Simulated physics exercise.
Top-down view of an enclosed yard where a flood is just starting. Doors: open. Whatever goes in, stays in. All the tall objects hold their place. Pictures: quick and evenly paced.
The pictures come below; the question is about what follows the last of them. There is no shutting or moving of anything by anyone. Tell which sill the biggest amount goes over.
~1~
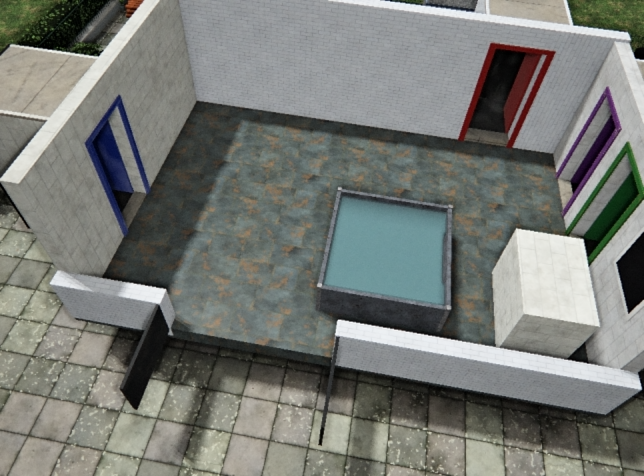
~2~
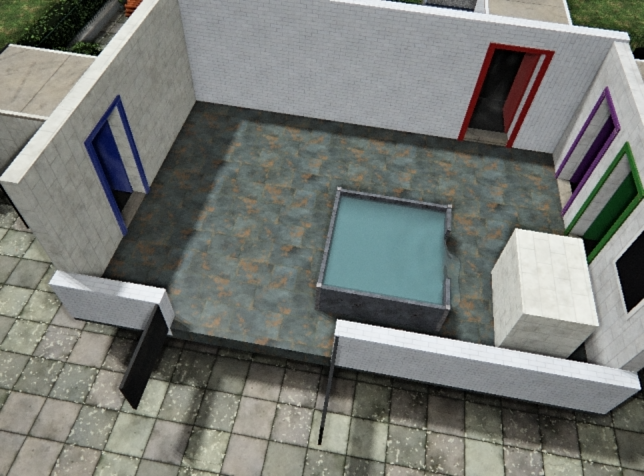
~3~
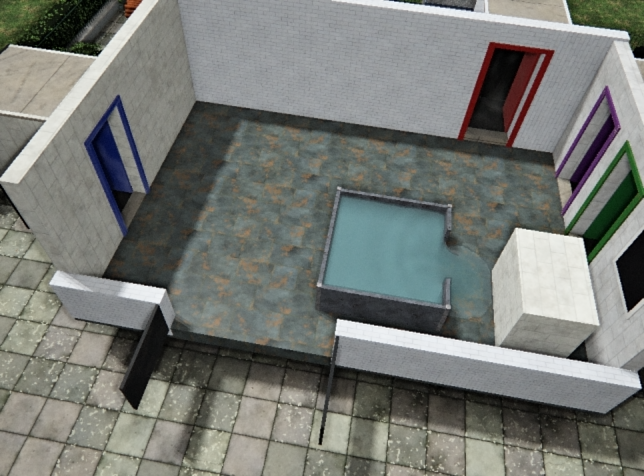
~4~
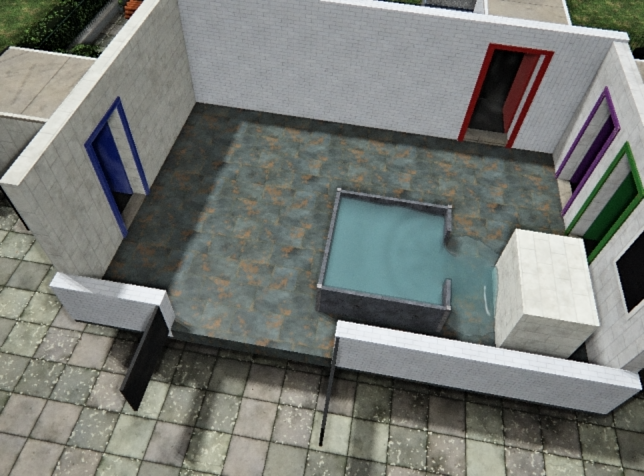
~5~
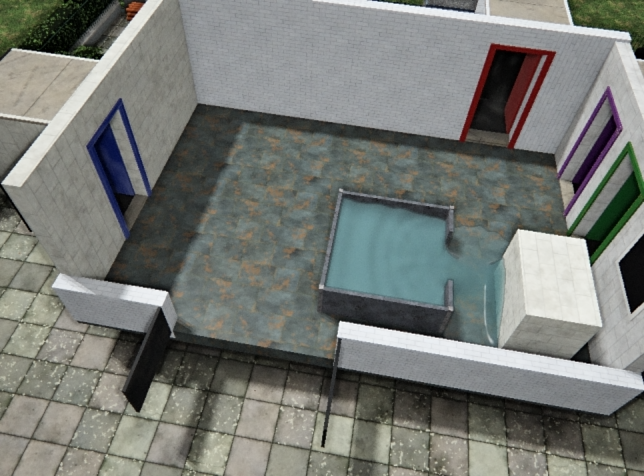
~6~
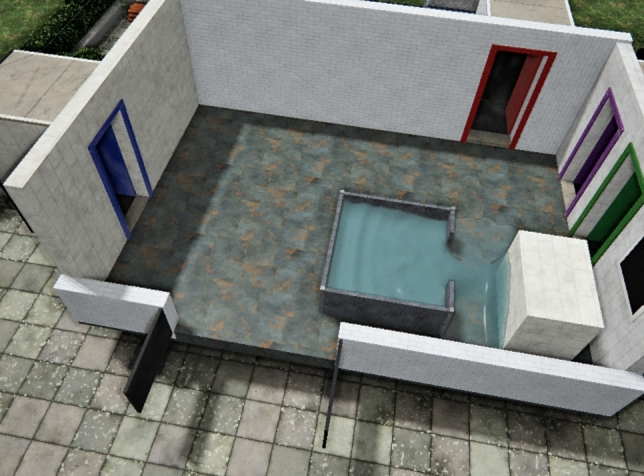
It goes over the purple sill.
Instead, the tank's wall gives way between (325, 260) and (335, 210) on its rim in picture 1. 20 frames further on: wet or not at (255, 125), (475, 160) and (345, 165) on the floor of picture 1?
Soaked, untouched, untouched.
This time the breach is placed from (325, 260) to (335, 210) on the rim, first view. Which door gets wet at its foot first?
Answer: The blue-painted one.
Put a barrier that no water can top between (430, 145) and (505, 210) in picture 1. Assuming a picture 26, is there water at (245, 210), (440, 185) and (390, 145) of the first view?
First spot unreached, second soaked, third soaked.
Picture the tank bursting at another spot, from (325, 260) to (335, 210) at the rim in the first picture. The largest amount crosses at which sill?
I'd point to the one in blue.
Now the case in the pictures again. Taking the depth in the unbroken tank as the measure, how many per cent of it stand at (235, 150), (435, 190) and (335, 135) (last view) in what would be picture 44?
I'd put them at close to 0 per cent, then 4 per cent, then 6 per cent.
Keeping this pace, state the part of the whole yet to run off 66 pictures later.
About 82 %.
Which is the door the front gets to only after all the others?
That'd be the one in blue, I reckon.
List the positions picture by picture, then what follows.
In the first picture, still water in the water tank at (389, 247).
In the second picture, the front is at (450, 305), out from the gap at (440, 269).
In the third picture, water pours out at (440, 271) and has run to (484, 304).
In the fourth picture, water pours out at (440, 271) and has run to a hidden place.
In the fifth picture, water pours out at (442, 272) and has run to a hidden place.
In the sixth picture, water pours out at (443, 273) and has run to a hidden place.
A moment on, water covers 15 % of the floor; green door a trickle in, purple door not reached, red door not reached, blue door not reached.
Next, water covers 30 % of the floor; green door a trickle in, purple door a trickle in, red door wet at the sill, nothing in, blue door not reached.
Then, water covers 40 % of the floor; green door some in, purple door some in, red door wet at the sill, nothing in, blue door not reached.
Later, water covers 70 % of the floor; green door some in, purple door a lot in, red door wet at the sill, nothing in, blue door wet at the sill, nothing in.
In the end, water covers 90 % of the floor; green door some in, purple door a lot in, red door wet at the sill, nothing in, blue door wet at the sill, nothing in; the purple door has let in the most.
